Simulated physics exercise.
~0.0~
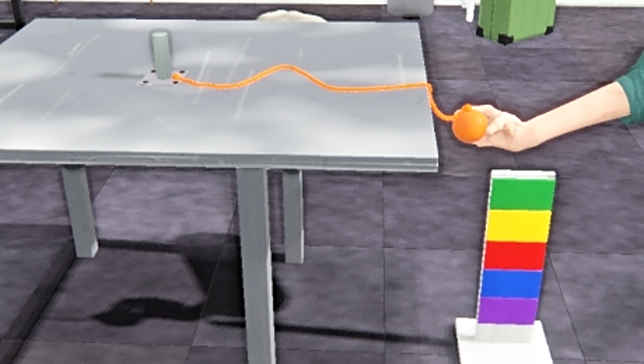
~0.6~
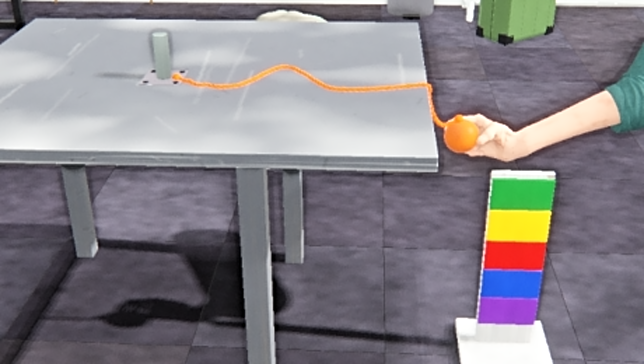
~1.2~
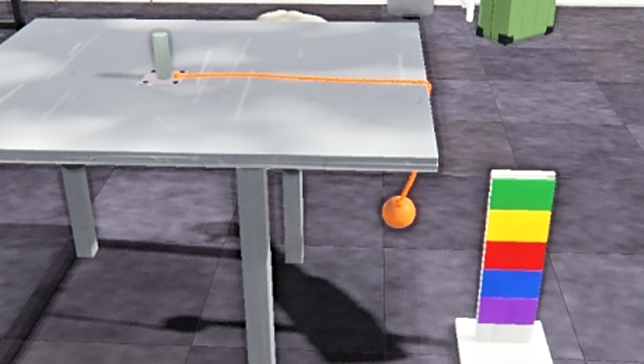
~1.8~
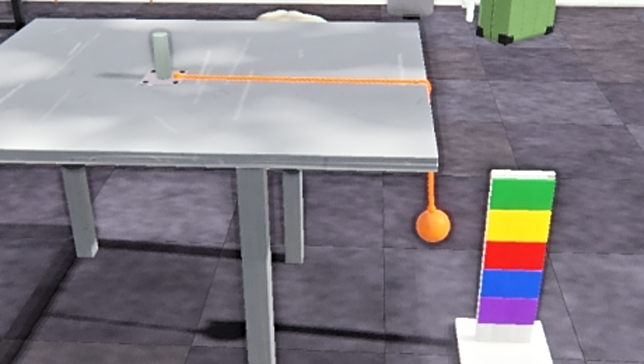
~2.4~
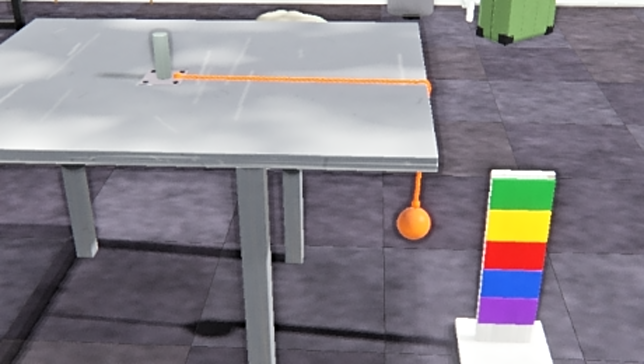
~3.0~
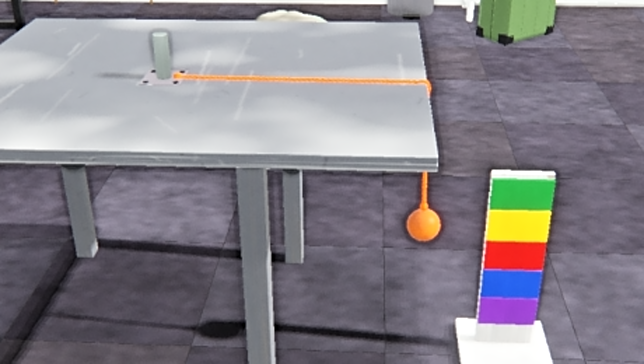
Beside a grey table on a dark tiled floor, a hand holds an orange ball on a cord tied to a post, moves it slightly left and releases it; the ball drops, sways below the edge, and ends hanging level with the yellow band of a five-coloured board.
